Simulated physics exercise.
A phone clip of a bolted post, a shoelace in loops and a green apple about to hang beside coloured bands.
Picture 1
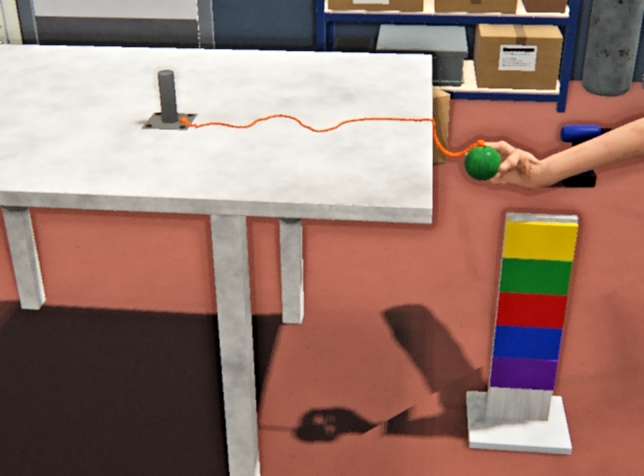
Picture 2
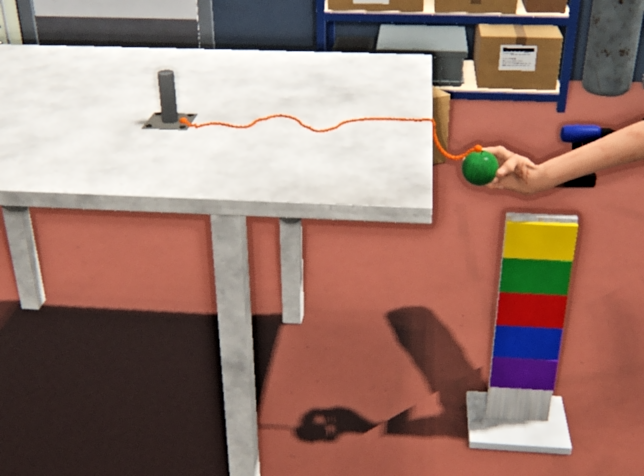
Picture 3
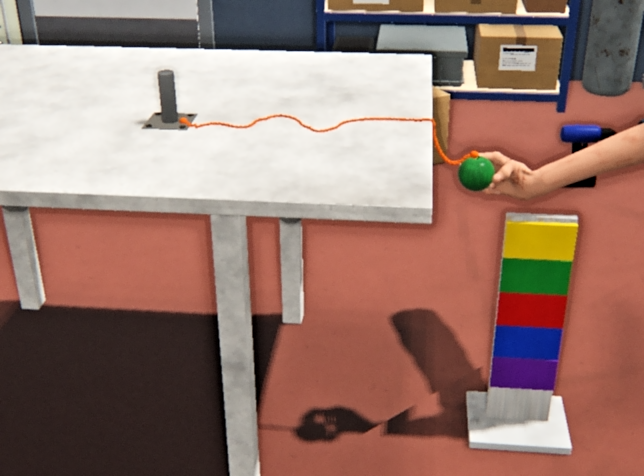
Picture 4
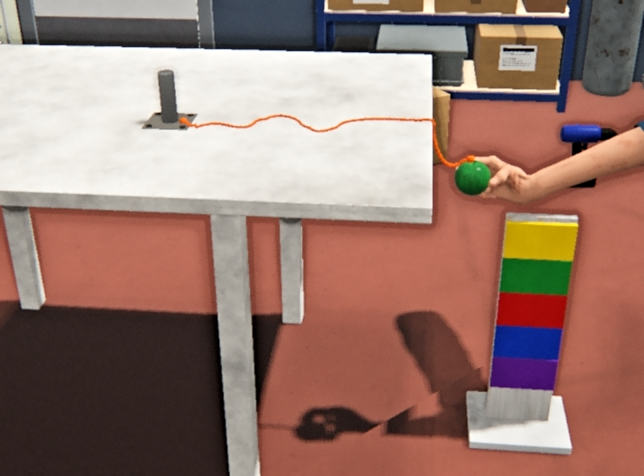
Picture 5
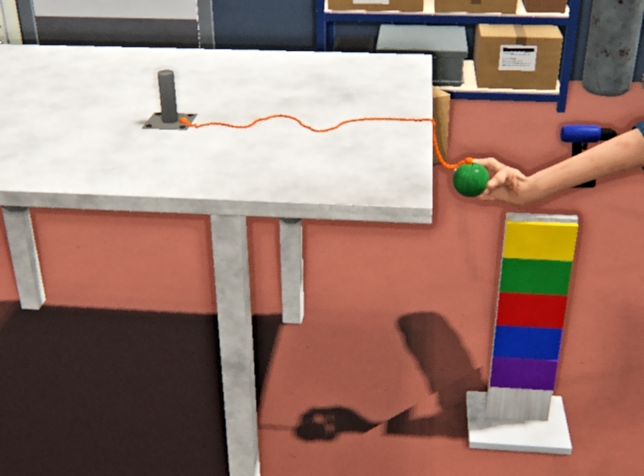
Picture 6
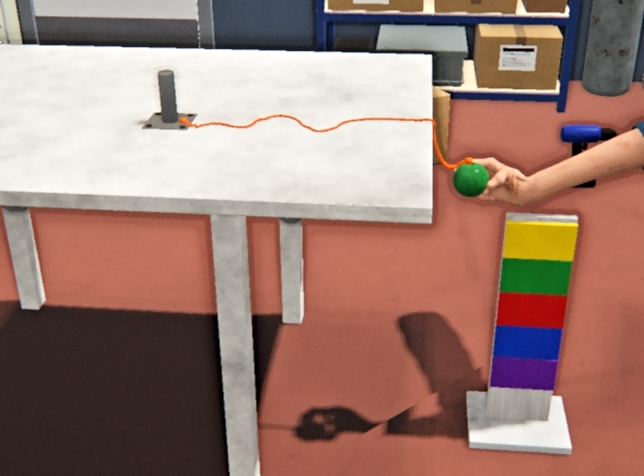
Workshop with a hand holding a green ball on a wavy orange cord beyond the table's right edge, lowering it slightly leftward.
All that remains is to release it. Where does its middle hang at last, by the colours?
The green one.
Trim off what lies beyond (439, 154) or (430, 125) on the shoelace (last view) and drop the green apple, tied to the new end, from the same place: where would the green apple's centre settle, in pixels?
The places are (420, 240) and (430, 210).
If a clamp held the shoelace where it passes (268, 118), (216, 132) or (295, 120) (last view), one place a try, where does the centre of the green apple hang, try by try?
Near (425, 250), (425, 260) and (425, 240).
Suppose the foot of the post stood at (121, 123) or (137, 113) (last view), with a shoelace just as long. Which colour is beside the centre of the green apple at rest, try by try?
It would be yellow; yellow.
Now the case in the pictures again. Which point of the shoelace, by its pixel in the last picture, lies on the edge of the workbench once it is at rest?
That spot is around (365, 120).
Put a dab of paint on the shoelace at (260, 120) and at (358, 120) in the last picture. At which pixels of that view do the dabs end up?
About (290, 123), and the other about (428, 127).
Early on, apple near (432, 252); level with yellow.
Midway, apple near (415, 273); level with green.
Finally, apple near (427, 275); level with green. The shoelace holds its middle at green.
